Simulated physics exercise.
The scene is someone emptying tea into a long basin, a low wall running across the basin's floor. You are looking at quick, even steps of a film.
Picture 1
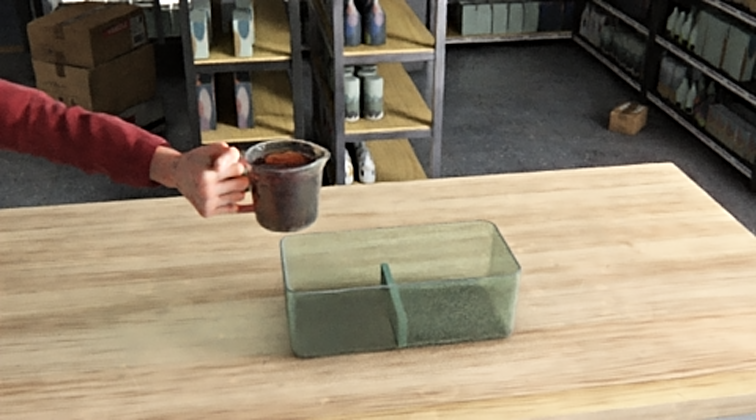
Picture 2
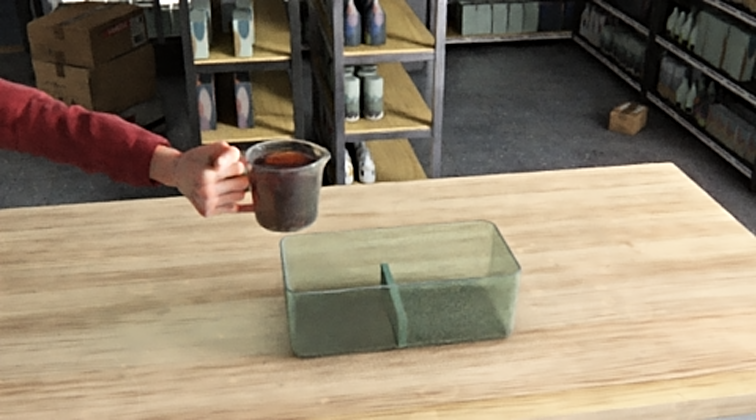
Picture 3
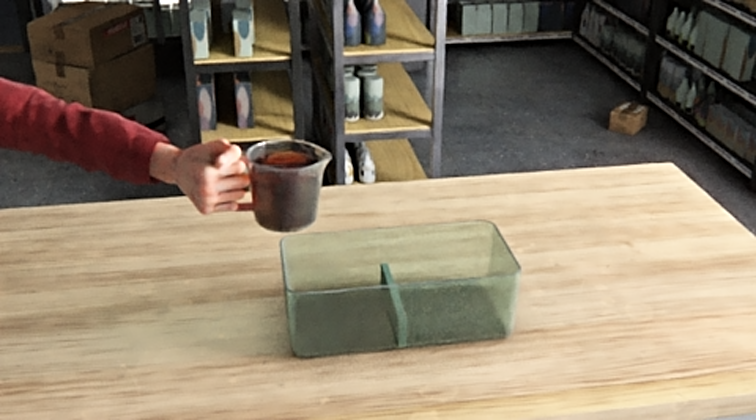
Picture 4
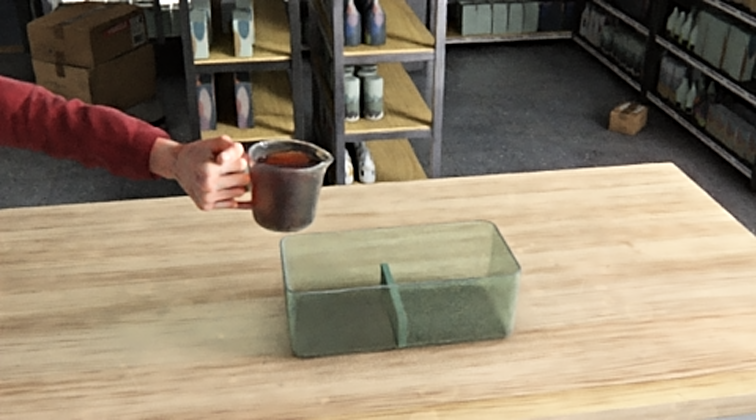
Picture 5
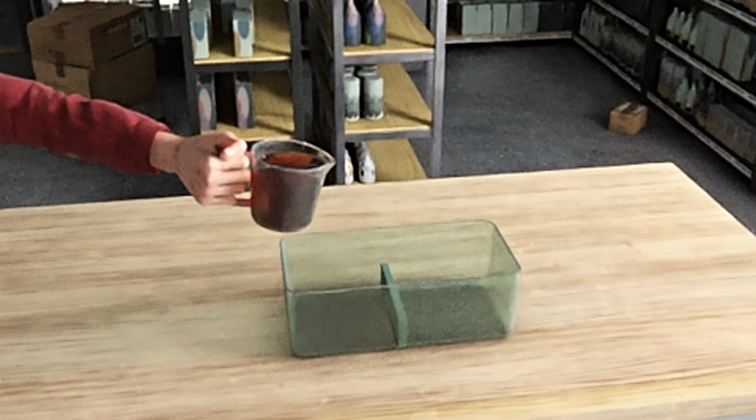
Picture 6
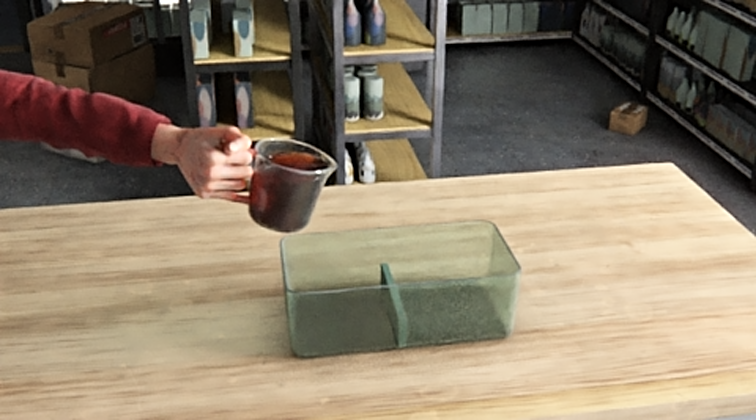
In a storeroom with dark carpet and shelves of vases and jars, a fixed camera looks slightly down on a pale wooden table. A hand in a red sleeve holds a dark jug of reddish-brown tea at left, above and beside a clear greenish basin divided by a low wall, with cardboard boxes behind. The hand gradually tilts the jug a little rightward, while the basin stays still.
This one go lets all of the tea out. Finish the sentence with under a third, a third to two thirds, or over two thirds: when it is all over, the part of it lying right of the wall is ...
... under a third.
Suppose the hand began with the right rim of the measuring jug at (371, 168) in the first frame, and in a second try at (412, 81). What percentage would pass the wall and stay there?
Try one: 75 %; try two: 90 %.
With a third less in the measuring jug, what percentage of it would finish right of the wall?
Some 5 parts in a hundred.
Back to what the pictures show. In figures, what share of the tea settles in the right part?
Share approx. 5 %.
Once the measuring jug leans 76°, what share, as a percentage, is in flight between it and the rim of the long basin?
Estimated: 20 per cent or thereabouts.
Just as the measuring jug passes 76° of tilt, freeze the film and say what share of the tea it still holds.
About 65 per cent.
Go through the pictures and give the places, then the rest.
In the first frame, it leans 0°; its right rim is at (330, 153); the tea meets the walls at (249, 166) and (320, 160); the long basin's rim runs from (284, 265) to (507, 247); the wall's top is at (393, 290).
In the second frame, it leans 1°; its right rim is at (330, 153); the tea meets the walls at (249, 166) and (320, 161).
In the third frame, it leans 3°; its right rim is at (331, 155); the tea meets the walls at (250, 165) and (321, 161).
In the fourth frame, it leans 6°; its right rim is at (333, 157); the tea meets the walls at (251, 165) and (323, 162).
In the fifth frame, it leans 10°; its right rim is at (335, 160); the tea meets the walls at (253, 165) and (326, 162).
In the sixth frame, it leans 15°; its right rim is at (337, 164); the tea meets the walls at (254, 167) and (331, 163).
A moment on, the measuring jug is tipped on its side and 63 per cent is still to pour, 15 is left of the wall and 1 right of it.
Next, the measuring jug is tipped right over and 6 per cent is still to pour, 80 is left of the wall and 5 right of it.
Then the measuring jug is tipped right over and 0 per cent is still to pour, 91 is left of the wall and 7 right of it.
Later the measuring jug is tipped right over and 0 per cent is still to pour, 91 is left of the wall and 7 right of it.
In the end 91 per cent lies left of the wall, 7 right of it and 2 outside.
